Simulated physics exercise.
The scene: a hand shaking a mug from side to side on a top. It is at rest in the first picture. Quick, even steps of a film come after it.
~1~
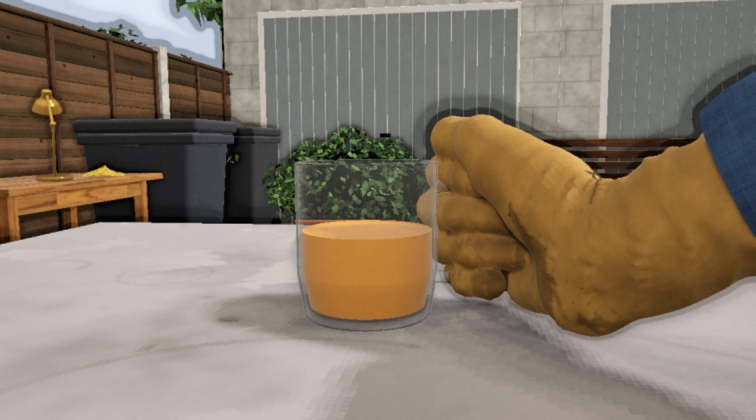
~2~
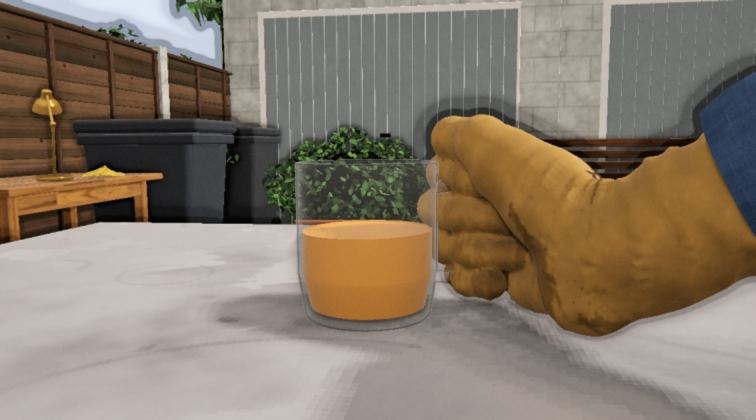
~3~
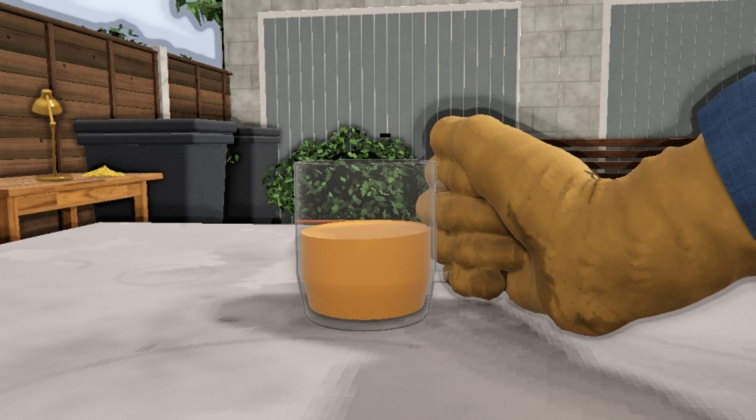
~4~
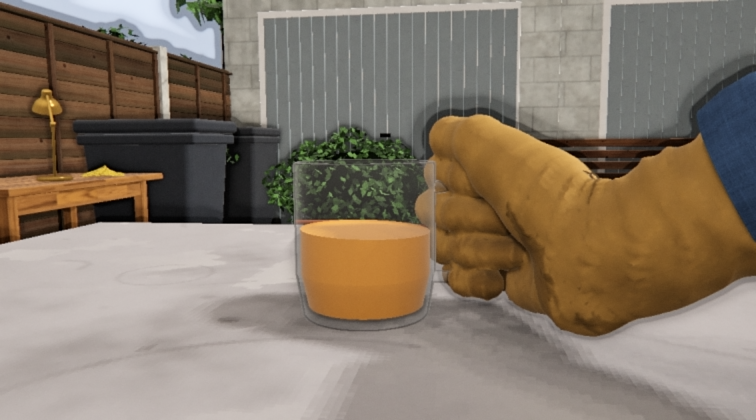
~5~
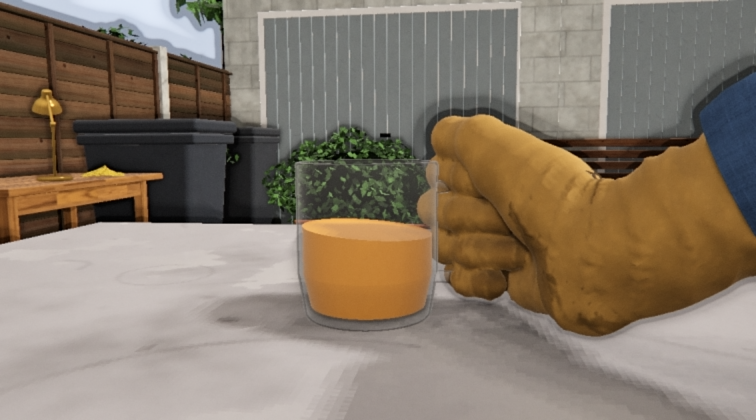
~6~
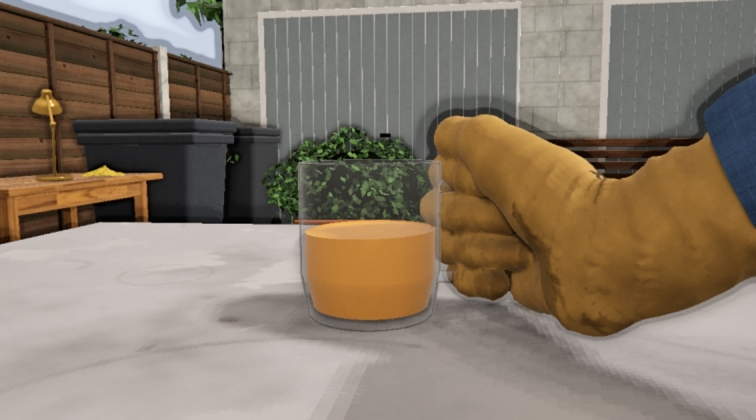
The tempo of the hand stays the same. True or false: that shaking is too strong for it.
False.
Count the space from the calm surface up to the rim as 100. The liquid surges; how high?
I'd say around 40 in a hundred.
Next, the highest wave so far stays far below the rim.
After that, the highest wave so far climbs under half way to the rim.
Finally, the highest wave so far climbs under half way to the rim; nothing has left it.
